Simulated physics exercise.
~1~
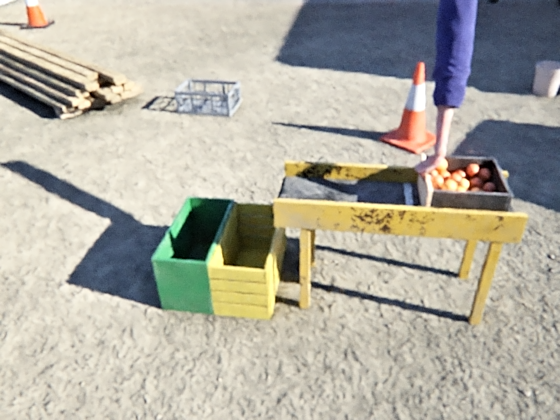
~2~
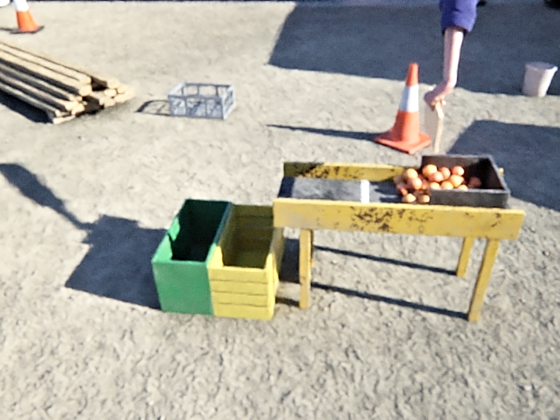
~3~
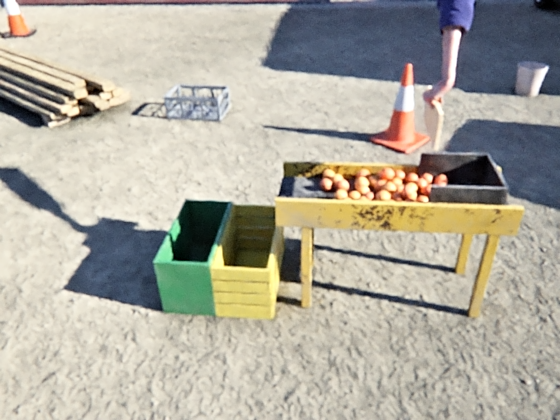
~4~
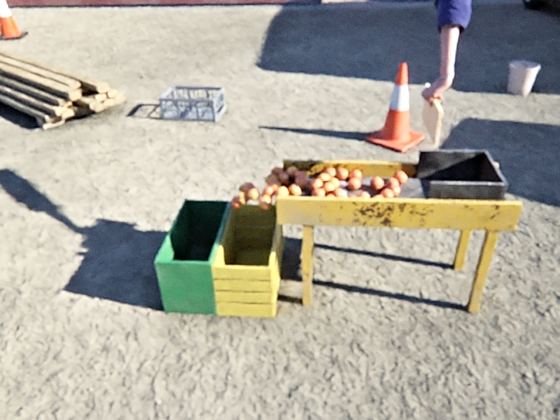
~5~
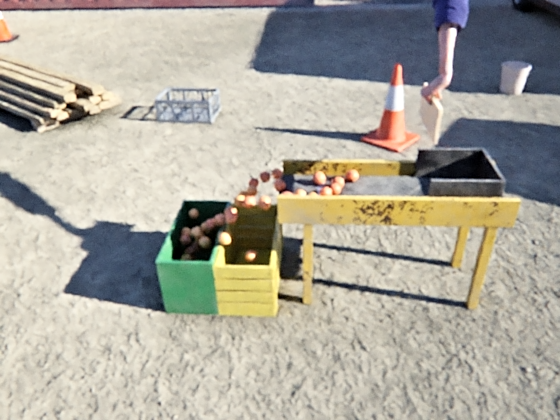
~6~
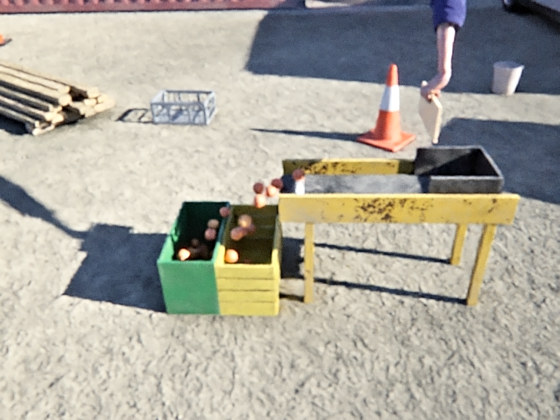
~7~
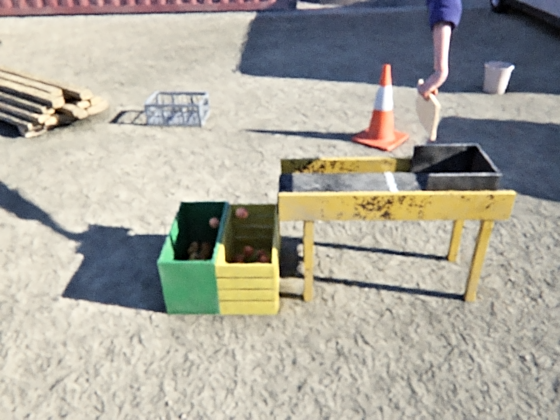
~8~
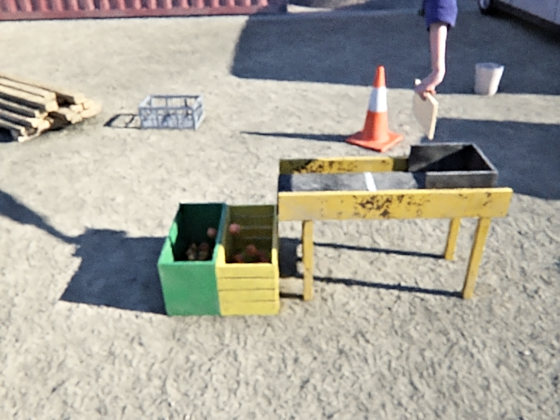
A low yellow table with a dark belt along its top stands on sunlit, gritty grey ground, seen from slightly above and to the side. A black pen full of orange balls sits at its right end, with a yellow box and a green box below the left end, and a traffic cone and planks behind. A purple-sleeved arm pulls up the gate, and the balls ride left in a loose heap. They spill off the end, dropping into both boxes. Finally the belt and pen are empty, with balls lying in both boxes, more of them in the green.
